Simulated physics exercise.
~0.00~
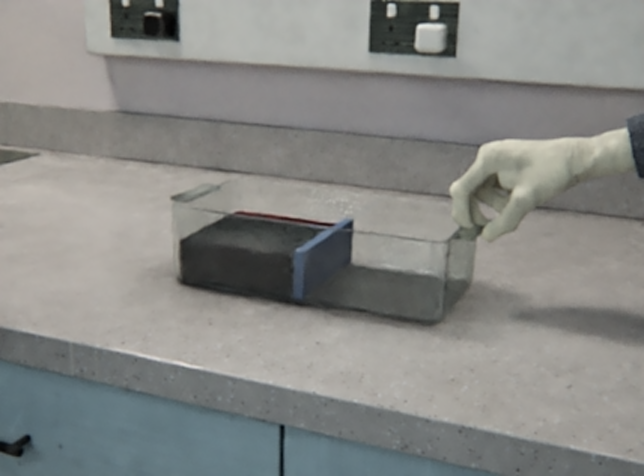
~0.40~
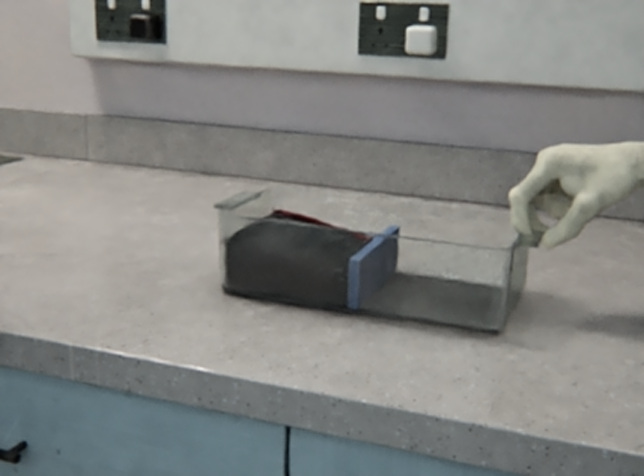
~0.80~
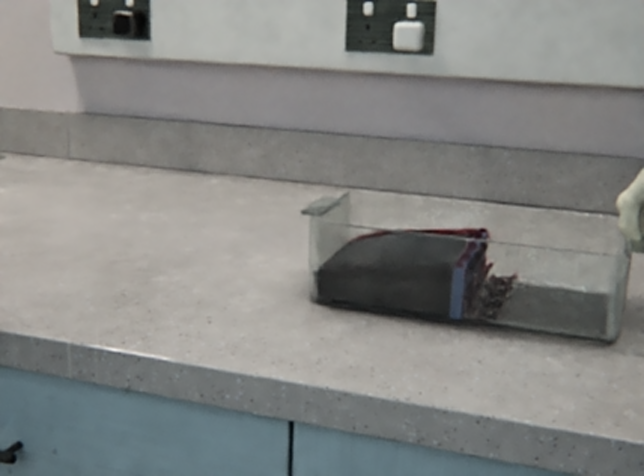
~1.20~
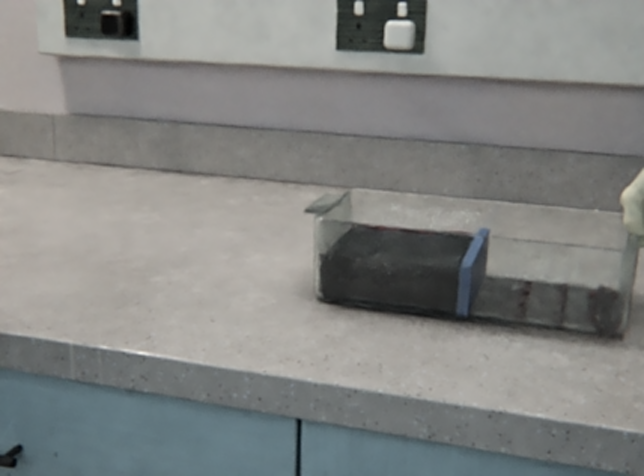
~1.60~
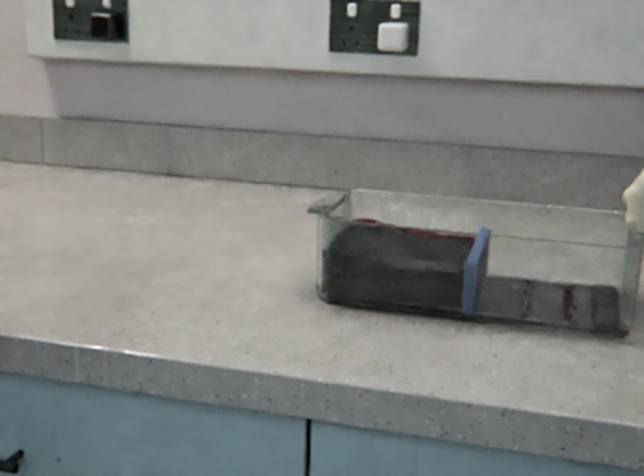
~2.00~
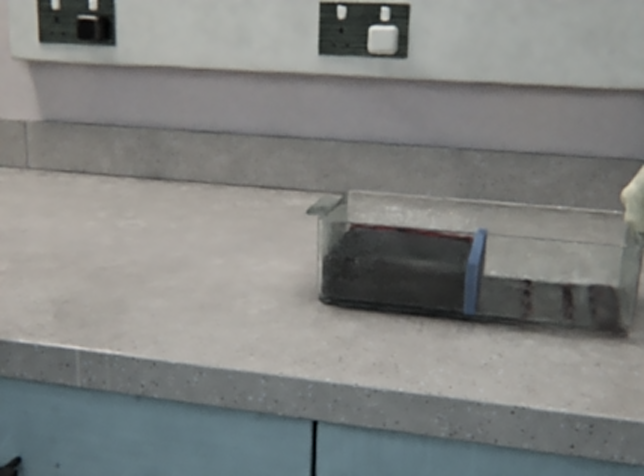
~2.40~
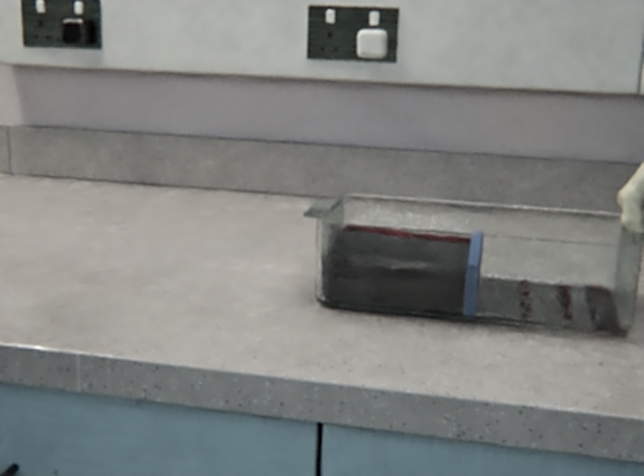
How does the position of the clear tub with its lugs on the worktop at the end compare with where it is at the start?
The tub and its lugs end up clearly farther to the right. They start left of the middle of the view and finish towards its right side.
On a speckled grey worktop above blue cupboards, seen from the front and slightly above, stands a clear oblong tub with dark wine to the left of a low blue divider. A pale hand holds the tub's right end, and sockets line the wall behind. The hand pulls the tub to the right while the view drifts slightly. The wine tilts up, and some spills over the divider in reddish drops. The tub stops farther right and the wine levels out, leaving most on the left and a little dark, streaky liquid on the right.
